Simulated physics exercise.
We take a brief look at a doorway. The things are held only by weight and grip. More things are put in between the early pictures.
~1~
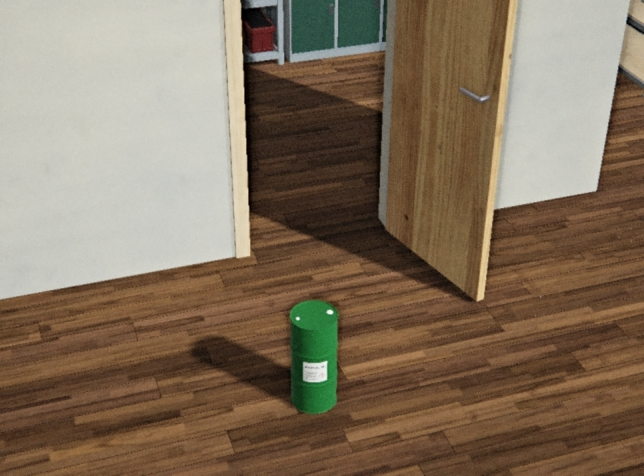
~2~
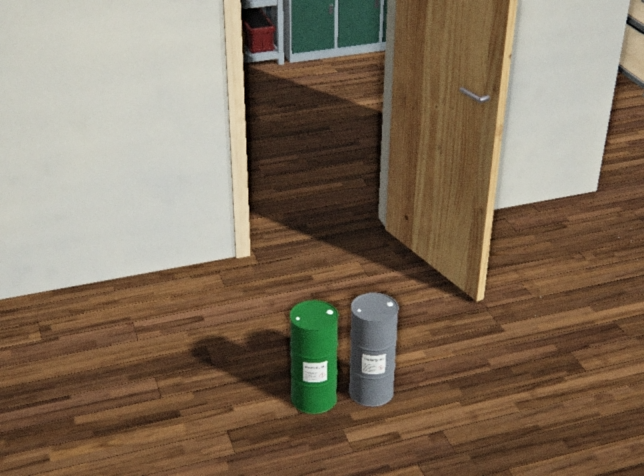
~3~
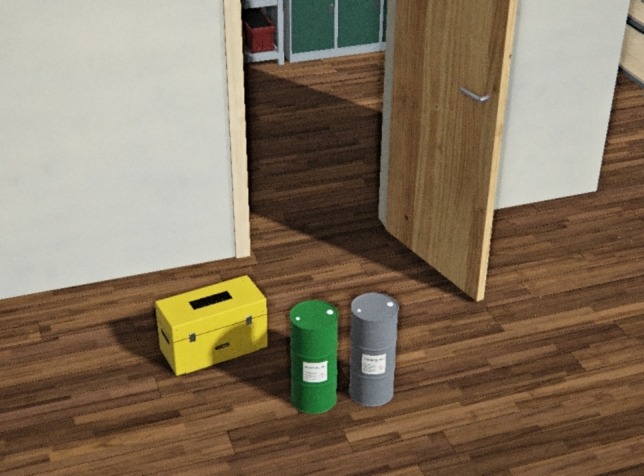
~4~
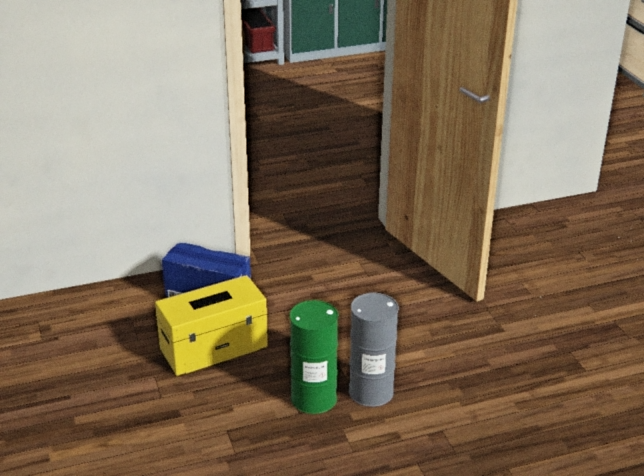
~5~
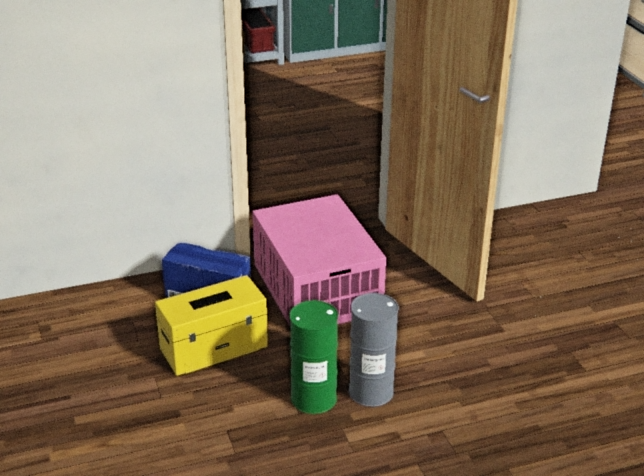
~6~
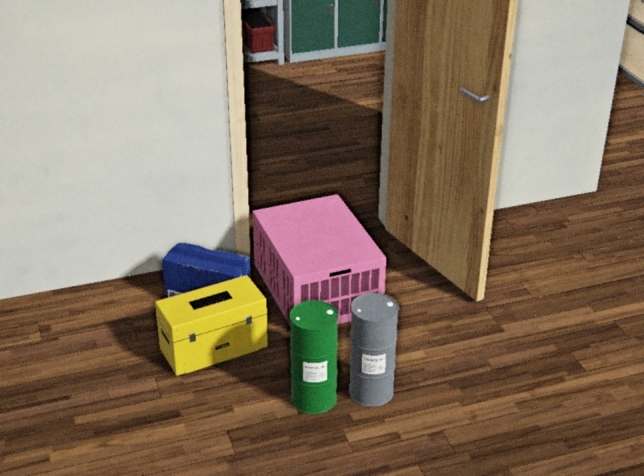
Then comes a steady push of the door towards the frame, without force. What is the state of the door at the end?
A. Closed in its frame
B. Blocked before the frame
B, blocked before the frame.
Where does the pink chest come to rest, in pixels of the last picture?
The object finishes roughly at pixel (308, 260).
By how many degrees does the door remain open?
It comes to about 65°.
Then, 0.40 s past the last view, door at 97°.
Then, 0.70 s past the last view, door at 82°.
Then, 0.90 s past the last view, door at 70°.
Then, 1.10 s past the last view, door at 65°; pink chest displaced a little near (310, 260).
Finally, door at 64°; all 5 still in place. Final places as the last picture's camera would see them, pink chest near (308, 260).
